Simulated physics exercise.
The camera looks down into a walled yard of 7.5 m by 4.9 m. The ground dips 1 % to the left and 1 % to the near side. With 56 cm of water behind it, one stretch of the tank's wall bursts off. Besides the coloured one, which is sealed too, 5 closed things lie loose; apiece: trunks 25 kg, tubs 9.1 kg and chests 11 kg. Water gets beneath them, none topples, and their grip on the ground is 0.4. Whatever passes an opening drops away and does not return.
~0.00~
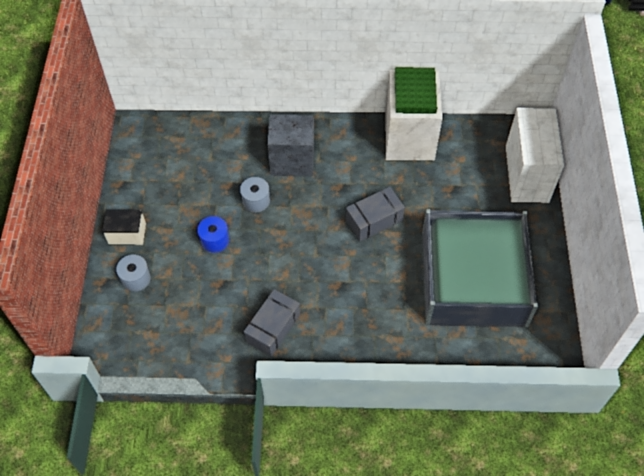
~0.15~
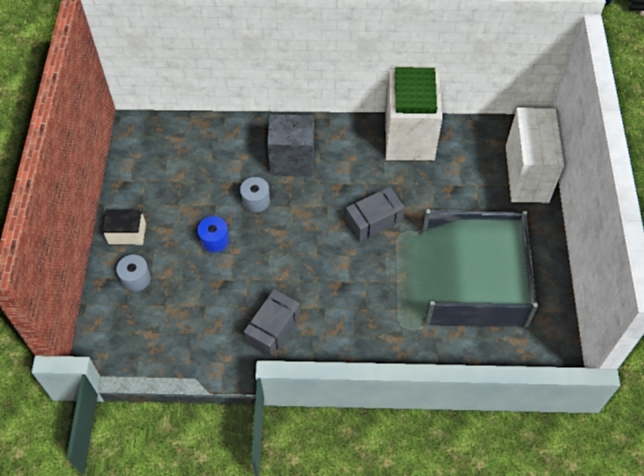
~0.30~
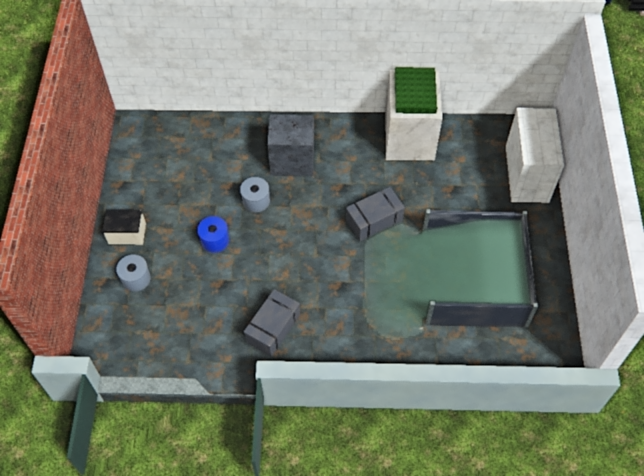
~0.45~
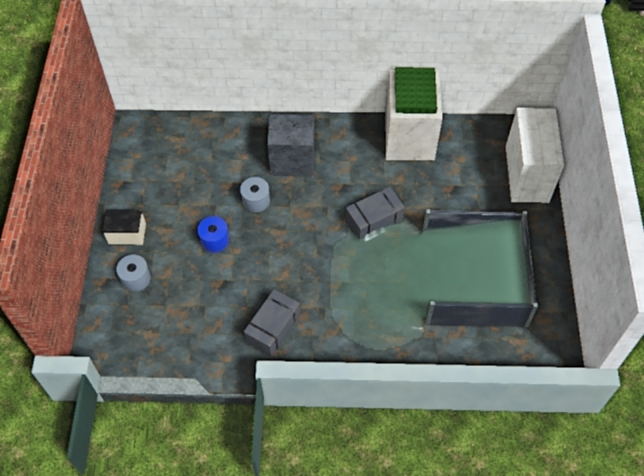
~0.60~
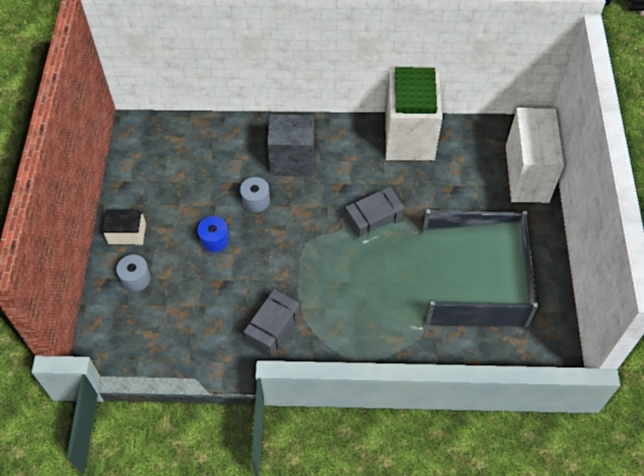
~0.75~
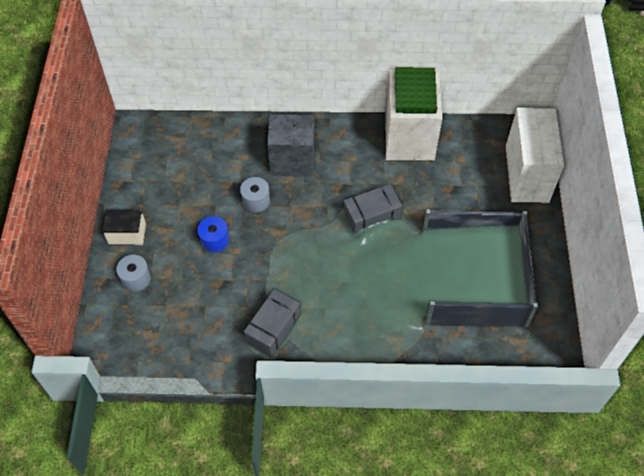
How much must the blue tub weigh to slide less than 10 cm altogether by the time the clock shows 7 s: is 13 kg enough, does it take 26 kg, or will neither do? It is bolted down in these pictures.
I expect that neither load is enough.
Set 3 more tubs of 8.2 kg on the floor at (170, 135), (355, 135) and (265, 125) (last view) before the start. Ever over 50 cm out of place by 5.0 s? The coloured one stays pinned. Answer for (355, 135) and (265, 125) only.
In that order: Under, under.
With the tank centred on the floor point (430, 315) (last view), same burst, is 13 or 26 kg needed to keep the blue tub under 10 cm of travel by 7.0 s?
In that case neither weight holds it.
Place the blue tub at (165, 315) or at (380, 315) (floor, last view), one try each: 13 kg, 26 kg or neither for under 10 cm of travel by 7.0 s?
In that order: Neither holds; neither holds.
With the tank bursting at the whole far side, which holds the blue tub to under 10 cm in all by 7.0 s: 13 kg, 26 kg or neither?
In that case the smaller load will do.
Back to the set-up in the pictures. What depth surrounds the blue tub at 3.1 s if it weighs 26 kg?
Roughly 6 cm.
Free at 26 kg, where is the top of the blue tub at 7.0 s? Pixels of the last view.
Near (173, 226).
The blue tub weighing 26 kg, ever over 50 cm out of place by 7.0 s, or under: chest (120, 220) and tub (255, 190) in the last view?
In that order: Less, over.
After 1.4 s the blue tub would be 10 cm from its start with 13 kg and 1 cm from its start with 26 kg; 6 cm of water round it then.
After 3.1 s the blue tub would be 121 cm from its start with 13 kg and 61 cm from its start with 26 kg; 6 cm of water round it then.
After 4.9 s the blue tub would be 112 cm from its start with 13 kg and 61 cm from its start with 26 kg; 8 cm of water round it then.
After 7.0 s the blue tub would be 112 cm from its start with 13 kg and 61 cm from its start with 26 kg; 5 cm of water round it then.
